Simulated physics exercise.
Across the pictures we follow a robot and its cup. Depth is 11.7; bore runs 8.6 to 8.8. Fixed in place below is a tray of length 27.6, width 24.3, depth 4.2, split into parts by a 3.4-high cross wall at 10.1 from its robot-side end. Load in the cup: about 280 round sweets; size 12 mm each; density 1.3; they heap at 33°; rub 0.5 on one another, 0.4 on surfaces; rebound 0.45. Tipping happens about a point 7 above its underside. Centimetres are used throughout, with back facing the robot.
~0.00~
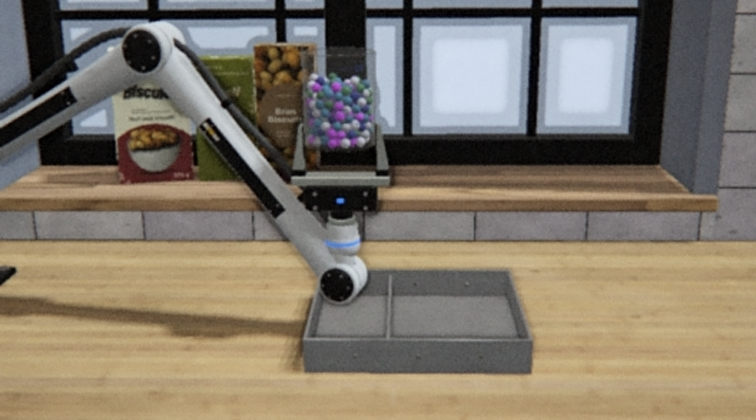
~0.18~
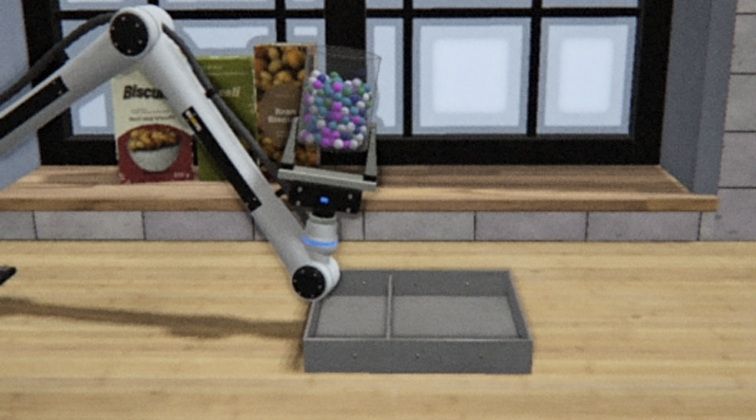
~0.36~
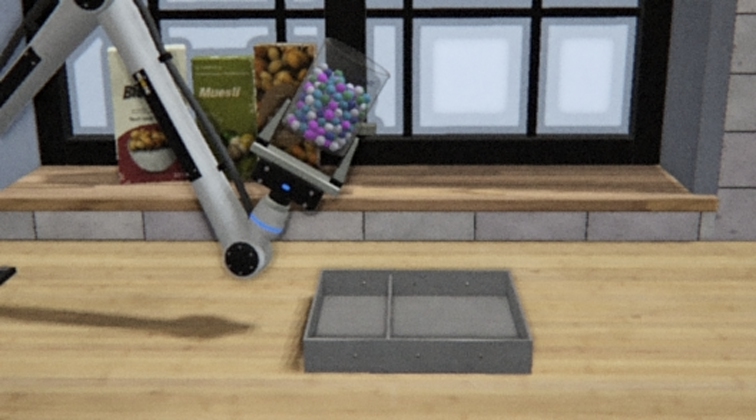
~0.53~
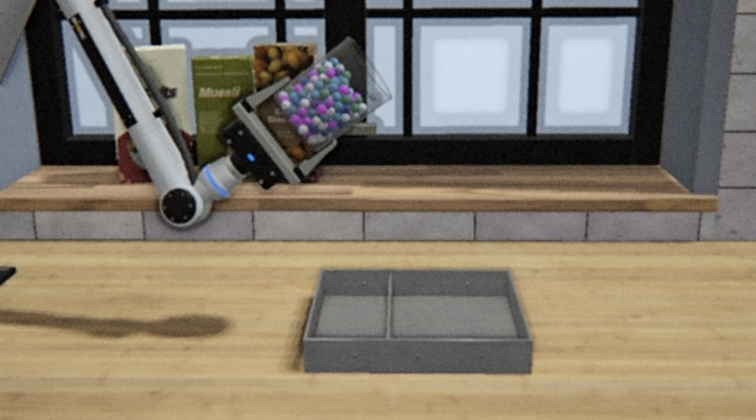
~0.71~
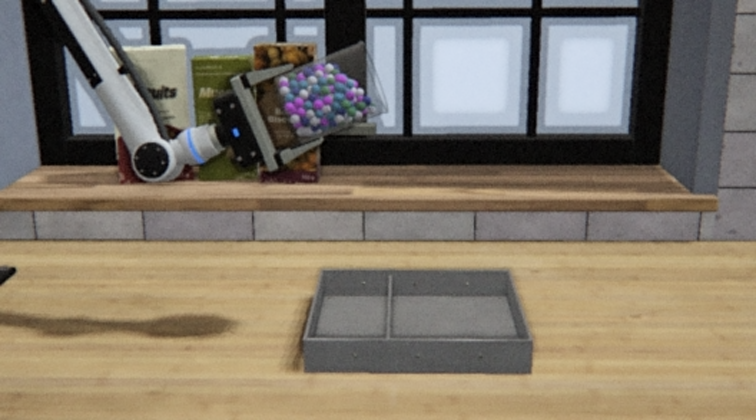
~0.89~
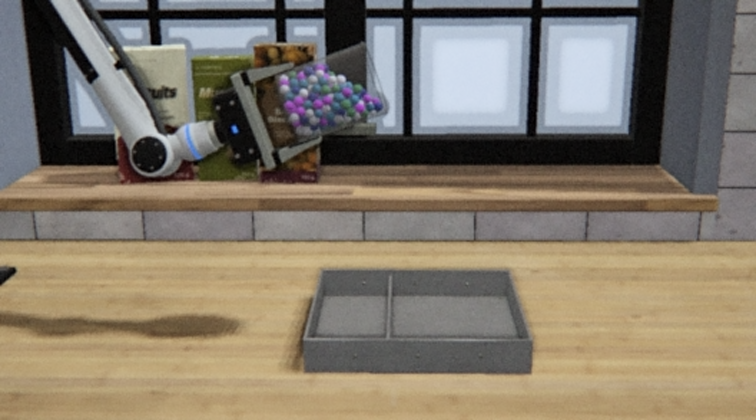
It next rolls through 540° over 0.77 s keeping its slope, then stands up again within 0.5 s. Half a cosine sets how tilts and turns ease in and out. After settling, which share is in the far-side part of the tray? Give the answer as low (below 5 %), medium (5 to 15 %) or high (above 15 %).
Low, below 5 %.
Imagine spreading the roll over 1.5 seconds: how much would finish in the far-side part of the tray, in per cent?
In that case around 10 percent.
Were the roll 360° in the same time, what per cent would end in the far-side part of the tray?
Estimate: Approx. 5 per cent.
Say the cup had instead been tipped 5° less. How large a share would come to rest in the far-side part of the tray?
Then roughly 0 per cent.
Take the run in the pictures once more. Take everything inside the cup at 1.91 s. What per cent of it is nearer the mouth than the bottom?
Close to 30 per cent is in the half by the mouth.
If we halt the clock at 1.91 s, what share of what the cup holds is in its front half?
Something like 50 per cent, give or take.
By 1.40 s, tipped 71°, highest piece 37 above the table; 272 in the cup, 3 in flight or on a rim.
By 1.91 s, tipped 36°, highest piece 35 above the table; 268 in the cup, 7 in the far-side part.
By 2.36 s, upright, highest piece 37 above the table; 268 in the cup, 7 in the far-side part.
By 3.06 s, upright, highest piece 37 above the table; 268 in the cup, 7 in the far-side part.
Final count, 268 in the cup, 7 in the far-side part. That is 3 % in the far-side part of the tray.
